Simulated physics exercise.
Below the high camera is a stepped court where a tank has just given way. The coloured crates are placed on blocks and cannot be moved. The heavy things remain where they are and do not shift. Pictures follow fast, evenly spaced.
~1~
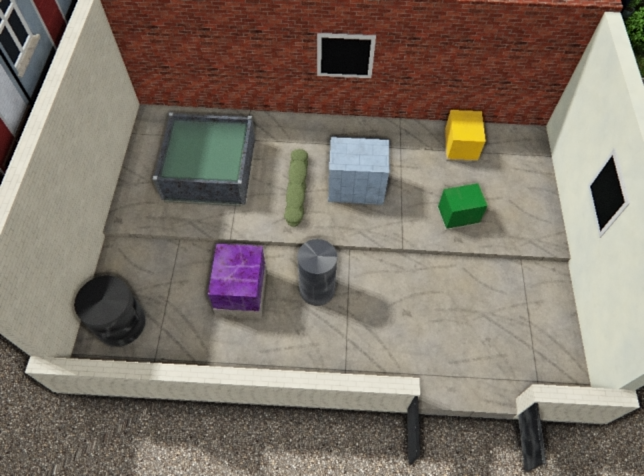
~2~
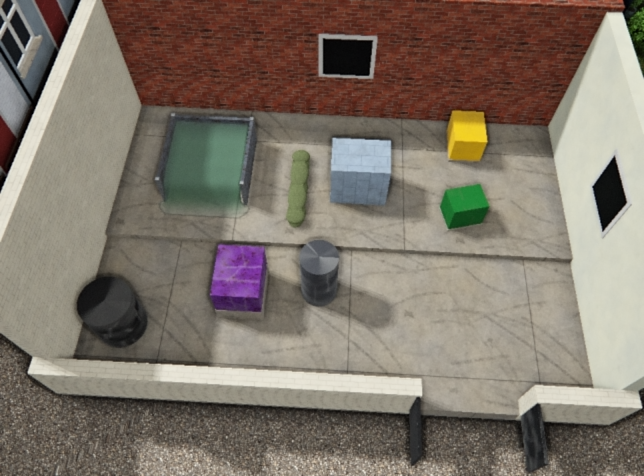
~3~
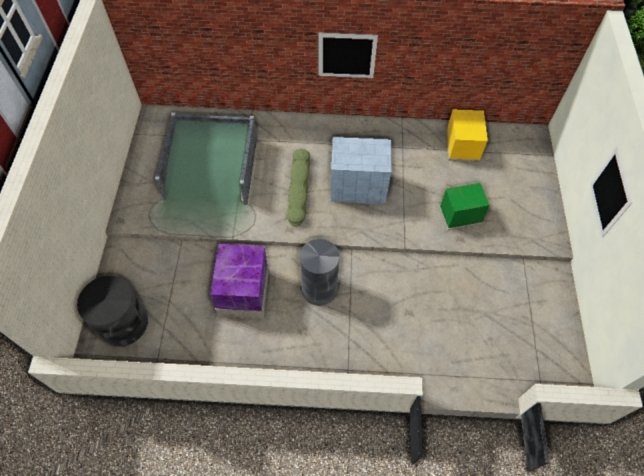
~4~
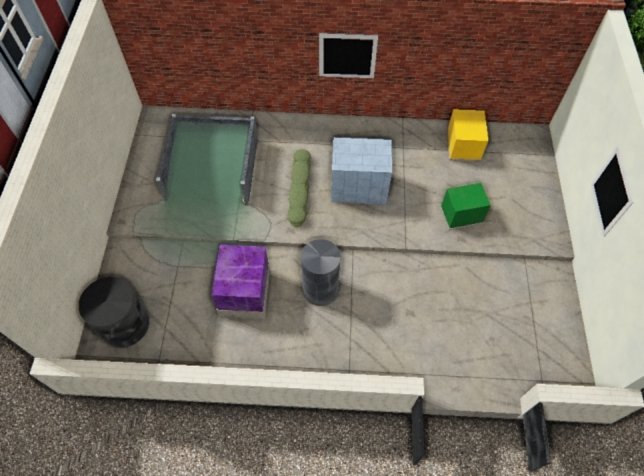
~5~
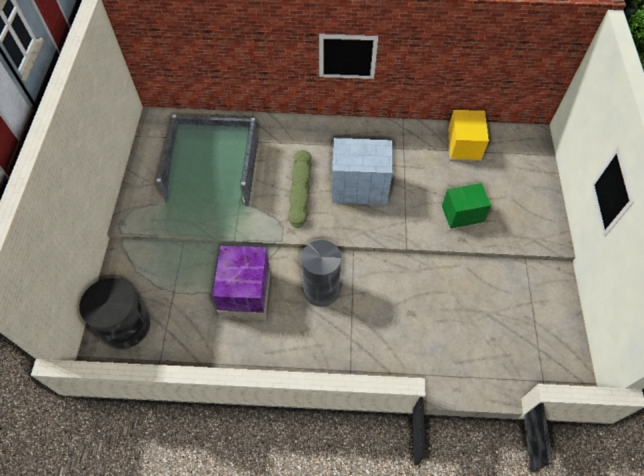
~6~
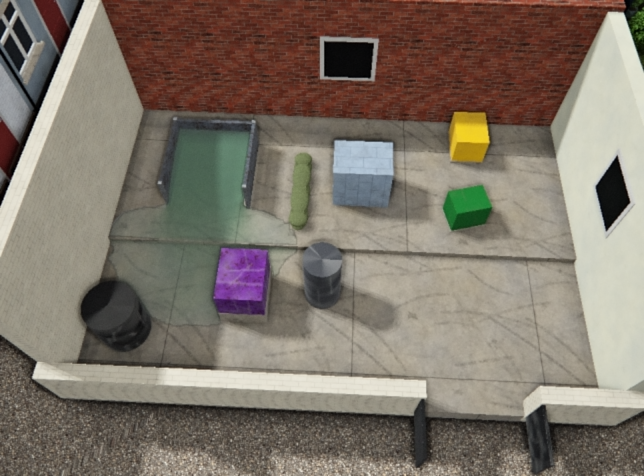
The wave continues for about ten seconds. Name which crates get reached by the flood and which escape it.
The green crate escapes it; the purple crate escapes it; the yellow crate escapes it.
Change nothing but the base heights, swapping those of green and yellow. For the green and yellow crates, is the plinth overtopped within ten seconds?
Then: The green crate is spared, the yellow crate is spared.
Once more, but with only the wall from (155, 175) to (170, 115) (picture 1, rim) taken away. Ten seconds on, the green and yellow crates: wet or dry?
The green crate is flooded and the yellow crate is flooded.
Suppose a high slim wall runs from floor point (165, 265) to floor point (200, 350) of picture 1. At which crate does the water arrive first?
The crate marked purple is first.
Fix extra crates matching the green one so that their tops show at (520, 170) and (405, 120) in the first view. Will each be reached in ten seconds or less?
Is left dry, is left dry.
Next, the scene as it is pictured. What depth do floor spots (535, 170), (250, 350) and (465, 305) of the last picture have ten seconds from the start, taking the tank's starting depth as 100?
0, 6 and 10 per cent, roughly.
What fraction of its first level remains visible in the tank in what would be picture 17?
I'd put it at some 24 per cent.
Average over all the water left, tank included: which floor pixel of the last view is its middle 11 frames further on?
I reckon somewhere around (201, 278).
A moment on, water covers 20 % of the floor; the green crate not reached, the purple crate water round its plinth, the yellow crate not reached.
Next, water covers 25 % of the floor; the green crate not reached, the purple crate water round its plinth, the yellow crate not reached.
Then, water covers 40 % of the floor; the green crate not reached, the purple crate water round its plinth, the yellow crate not reached.
Later, water covers 50 % of the floor; the green crate not reached, the purple crate water round its plinth, the yellow crate not reached.
In the end, water covers 50 % of the floor; the green crate stayed above the water, the purple crate stayed above the water, the yellow crate stayed above the water.
